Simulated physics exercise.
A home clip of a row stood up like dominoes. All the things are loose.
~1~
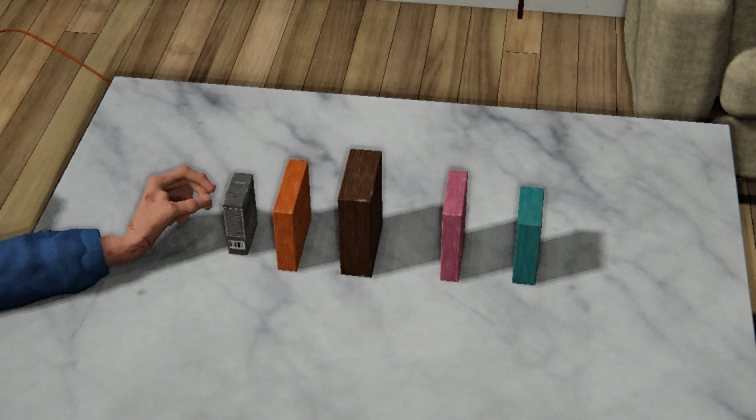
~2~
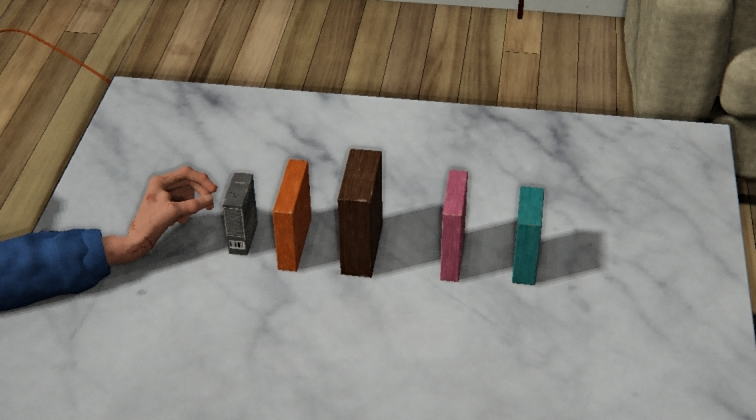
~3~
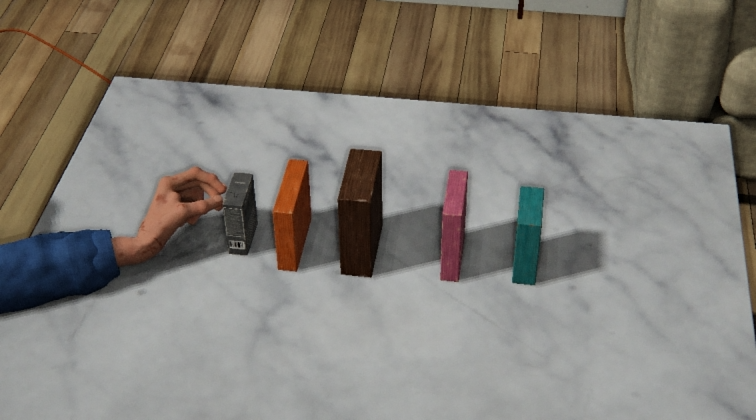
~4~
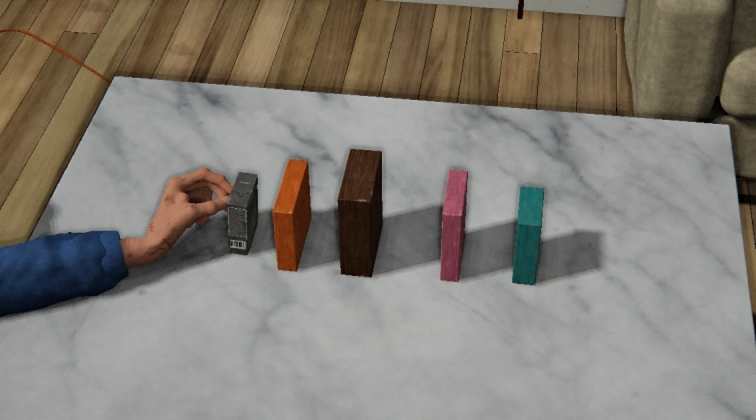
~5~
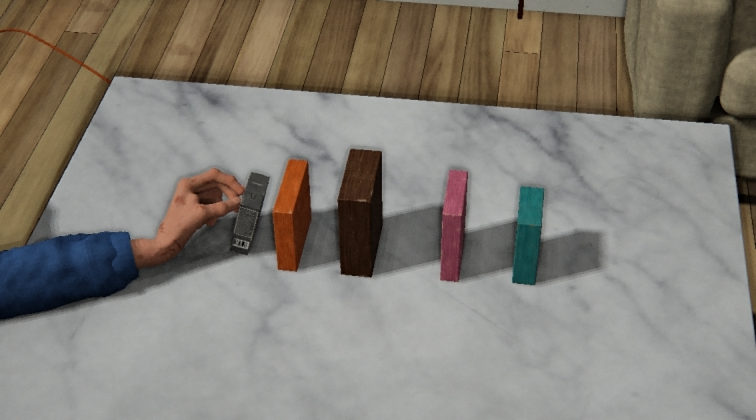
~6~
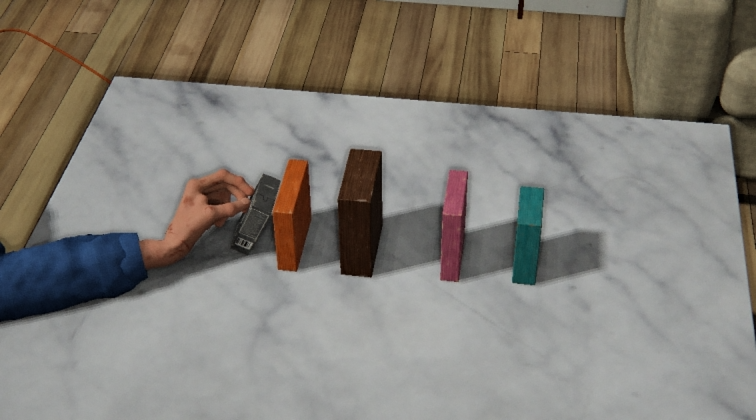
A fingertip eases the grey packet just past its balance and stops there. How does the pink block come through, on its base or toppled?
The pink block is still upright.
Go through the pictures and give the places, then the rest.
The first picture shows pink block (454, 226); orange block (293, 216).
The second picture shows orange block (293, 216); brown board (361, 214).
The third picture shows orange block (293, 216); brown board (361, 214).
The fourth picture shows grey packet 4° over; orange block (293, 216); brown board (361, 214).
The fifth picture shows grey packet 15° over; orange block (293, 216); brown board (361, 214).
The sixth picture shows grey packet 25° over; pink block (454, 226); orange block (293, 216).
Then, 0.40 s later than the last frame, grey packet 50° over; orange block tilted by 28°.
Then, 1.60 s later than the last frame, grey packet 57° over; orange block tilted by 32°.
When it is over, left askew, orange block; the other 2 as before. End places, in pixels of the last picture, pink block near (454, 226).
